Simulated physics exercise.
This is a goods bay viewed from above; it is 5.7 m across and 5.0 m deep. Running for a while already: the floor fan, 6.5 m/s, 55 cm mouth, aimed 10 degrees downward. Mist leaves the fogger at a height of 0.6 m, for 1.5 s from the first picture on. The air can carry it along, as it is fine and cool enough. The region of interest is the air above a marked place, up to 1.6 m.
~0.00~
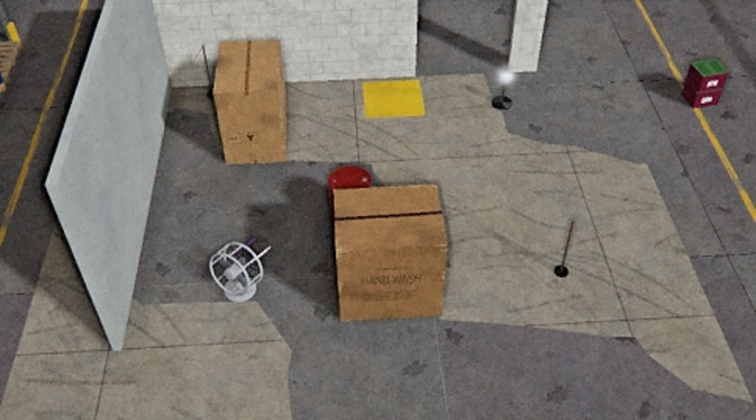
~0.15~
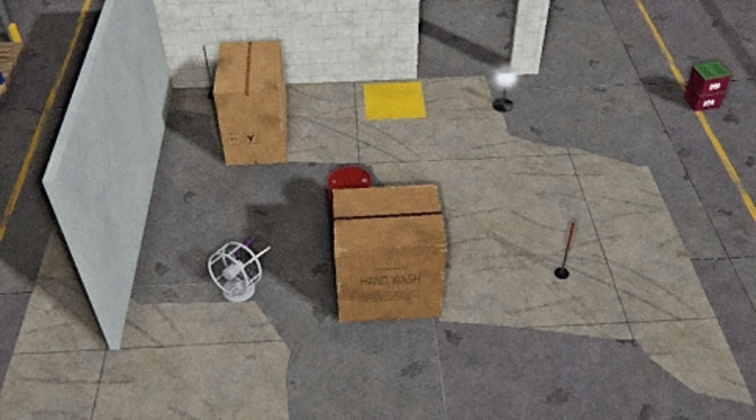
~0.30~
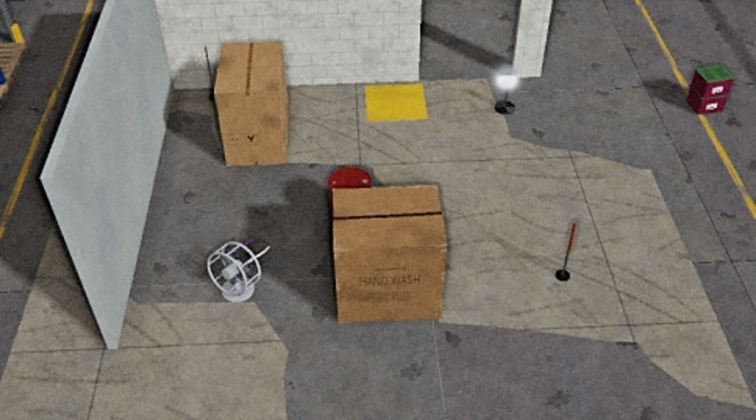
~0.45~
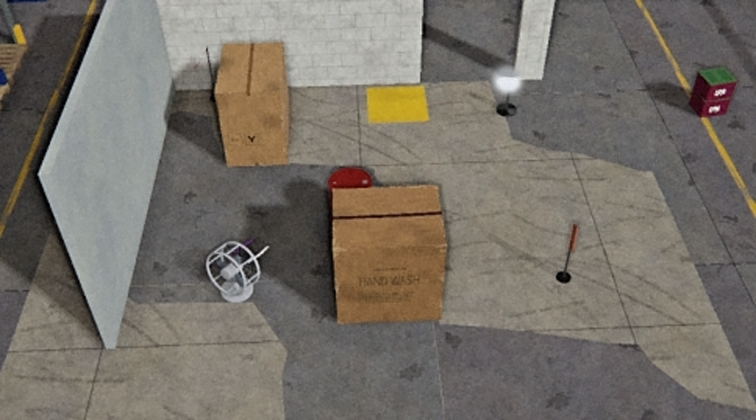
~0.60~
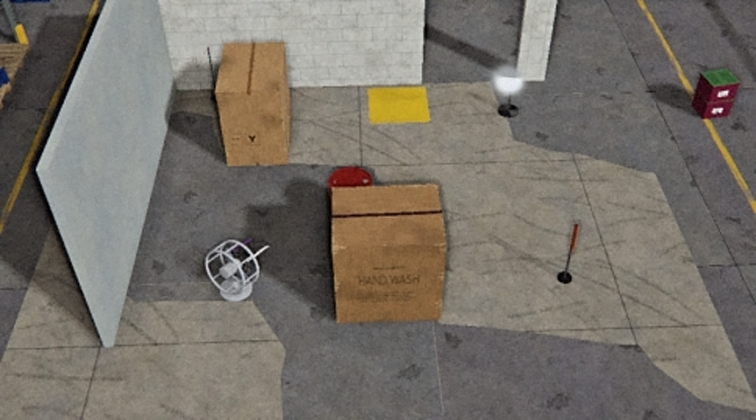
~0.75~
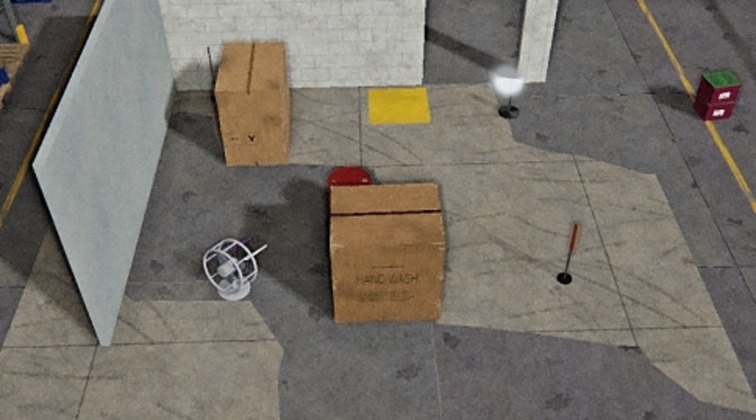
A small white puff of mist swelling slightly above a dark stand while cartons, floor fan and yellow mat stay put.
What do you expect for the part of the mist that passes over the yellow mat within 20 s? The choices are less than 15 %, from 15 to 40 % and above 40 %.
What crosses the yellow mat comes to not even 15 %.
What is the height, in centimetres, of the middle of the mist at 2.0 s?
60 cm.
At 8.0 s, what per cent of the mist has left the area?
Estimated share: Some 90 %.
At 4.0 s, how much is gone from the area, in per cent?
About 10 %.
By 2.0 s, 0 % is gone from the area; 0 % has passed over the yellow mat, and the middle of the rest is near (498, 74).
By 4.0 s, 11 % is gone from the area; 0 % has passed over the yellow mat, and the middle of the rest is near (492, 49).
By 8.0 s, 91 % is gone from the area; 0 % has passed over the yellow mat.
By 20.0 s, 100 % is gone from the area; 0 % has passed over the yellow mat.
